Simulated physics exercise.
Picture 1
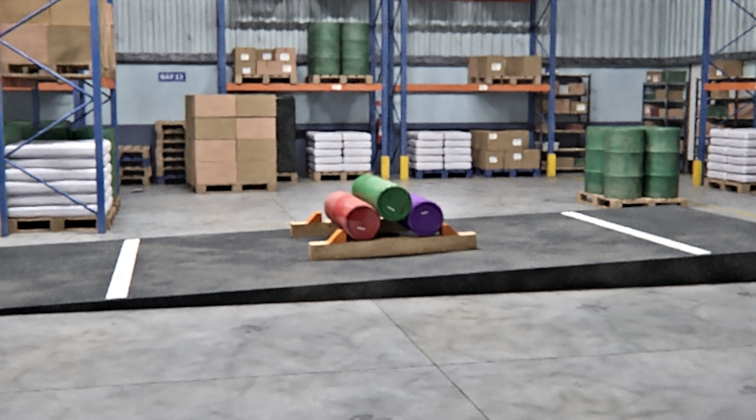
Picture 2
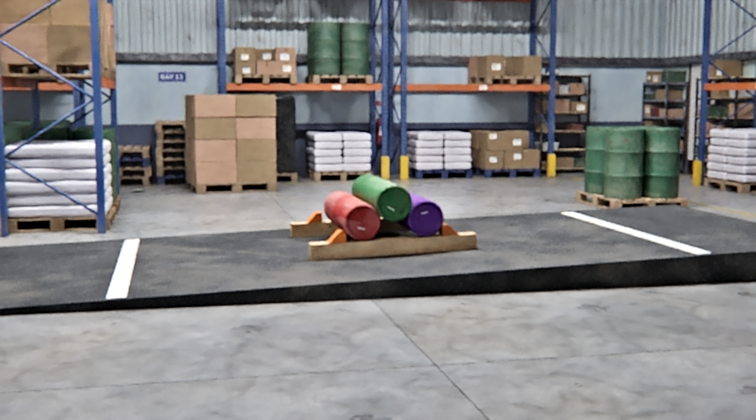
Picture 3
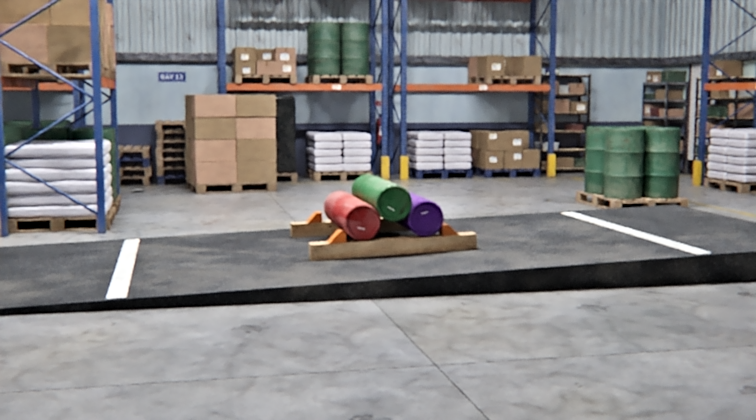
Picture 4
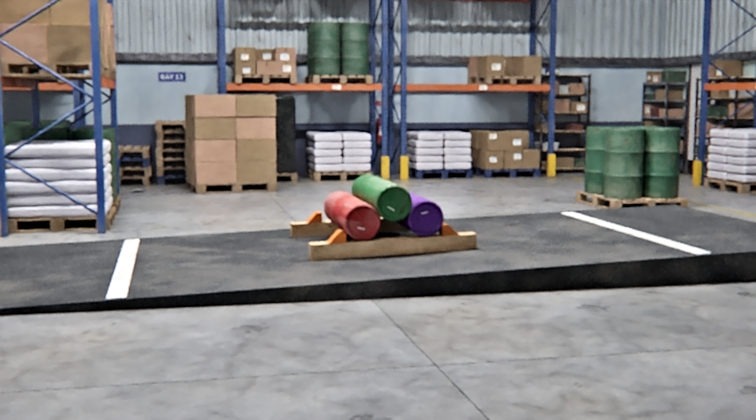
Warehouse floor with a green cylinder resting on a red one and a purple one between wooden chocks, nothing moving.
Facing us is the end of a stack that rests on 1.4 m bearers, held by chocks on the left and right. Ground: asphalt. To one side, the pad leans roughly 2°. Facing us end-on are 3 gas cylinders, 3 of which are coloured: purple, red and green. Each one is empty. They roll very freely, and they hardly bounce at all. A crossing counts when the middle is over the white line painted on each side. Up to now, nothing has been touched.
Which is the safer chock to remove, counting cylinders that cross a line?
Pull the one on the right.
Chock on the left freed, after 3.1 s, purple is on the bearers, 55 cm from the bearers' left end, rolling left; red is off the bearers, 5 cm short of the left line, rolling left; green is off the bearers, 135 cm short of the left line, rolling left; 0 over a line so far.
Chock on the left freed, at the end, purple is past the left line; red is past the left line; green is past the left line; 3 over a line so far.
Chock on the right freed, after 1.8 s, purple is on the bearers, 15 cm from the bearers' right end; red is on the bearers, 45 cm from the bearers' left end; green is on the bearers, 65 cm from the bearers' right end; 0 over a line so far.
Chock on the right freed, at the end, purple is on the bearers, 35 cm from the bearers' right end; red is on the bearers, 45 cm from the bearers' left end; green is on the bearers, 65 cm from the bearers' right end; 0 over a line so far.
